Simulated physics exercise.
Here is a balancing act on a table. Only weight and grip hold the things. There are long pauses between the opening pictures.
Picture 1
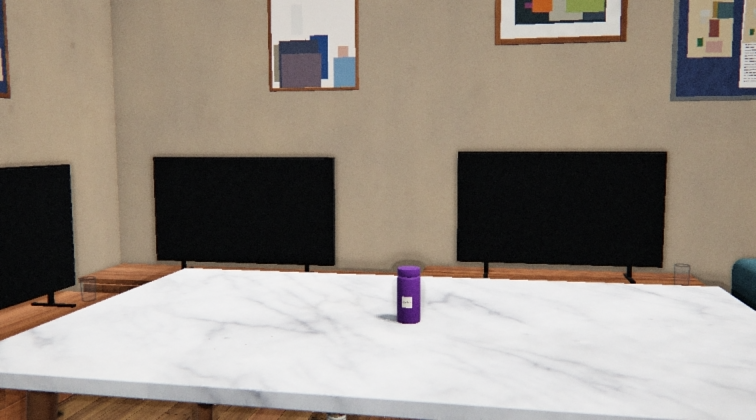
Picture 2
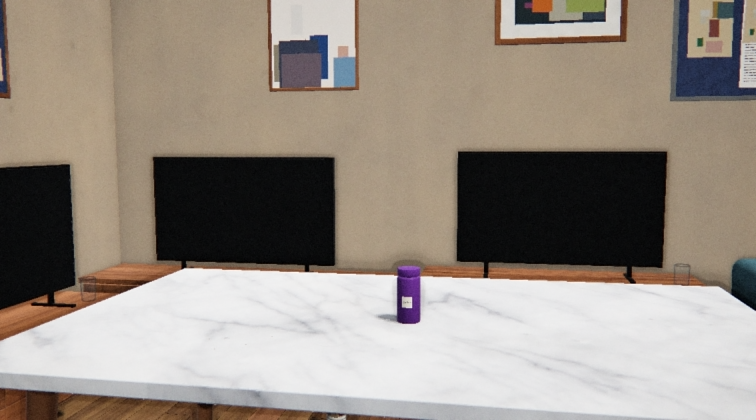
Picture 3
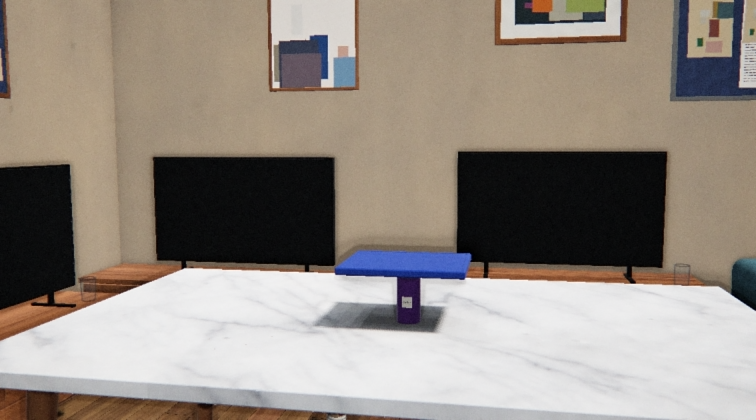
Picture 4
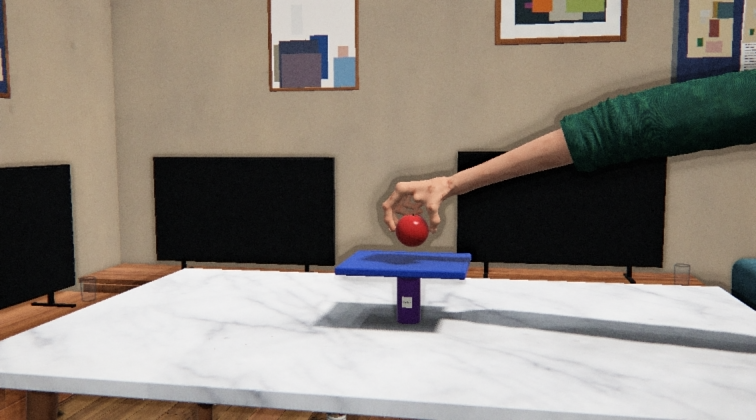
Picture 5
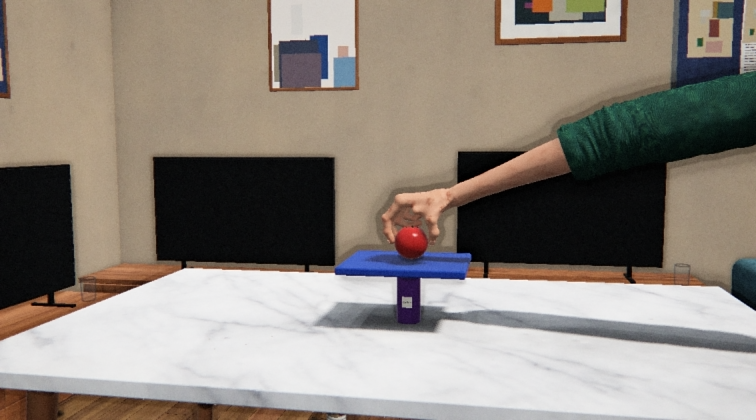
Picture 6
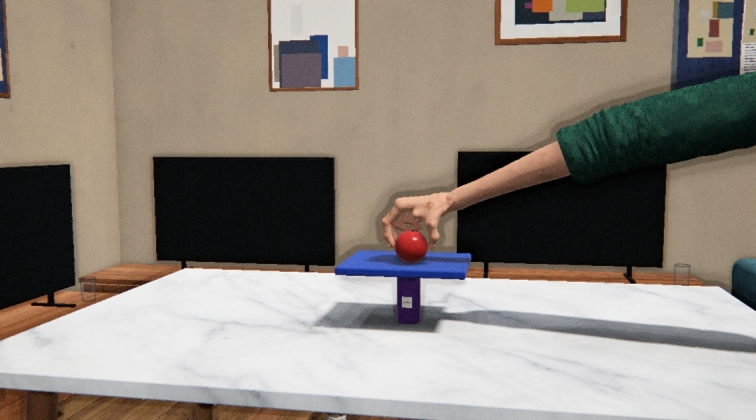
A blue board appears atop a purple shaker, and a hand lowers a red tomato onto it.
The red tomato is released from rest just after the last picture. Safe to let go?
It stays up.
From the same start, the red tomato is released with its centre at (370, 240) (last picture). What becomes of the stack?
Then it loses its balance.
Then, 0.10 s on from there, things are still on the move.
Then, 0.30 s on from there, no change.
Then, 0.60 s on from there, red tomato resting near (411, 247).
In the end, all 3 unmoved. At the end, from the last picture's camera, red tomato near (411, 247). The stack keeps its balance.
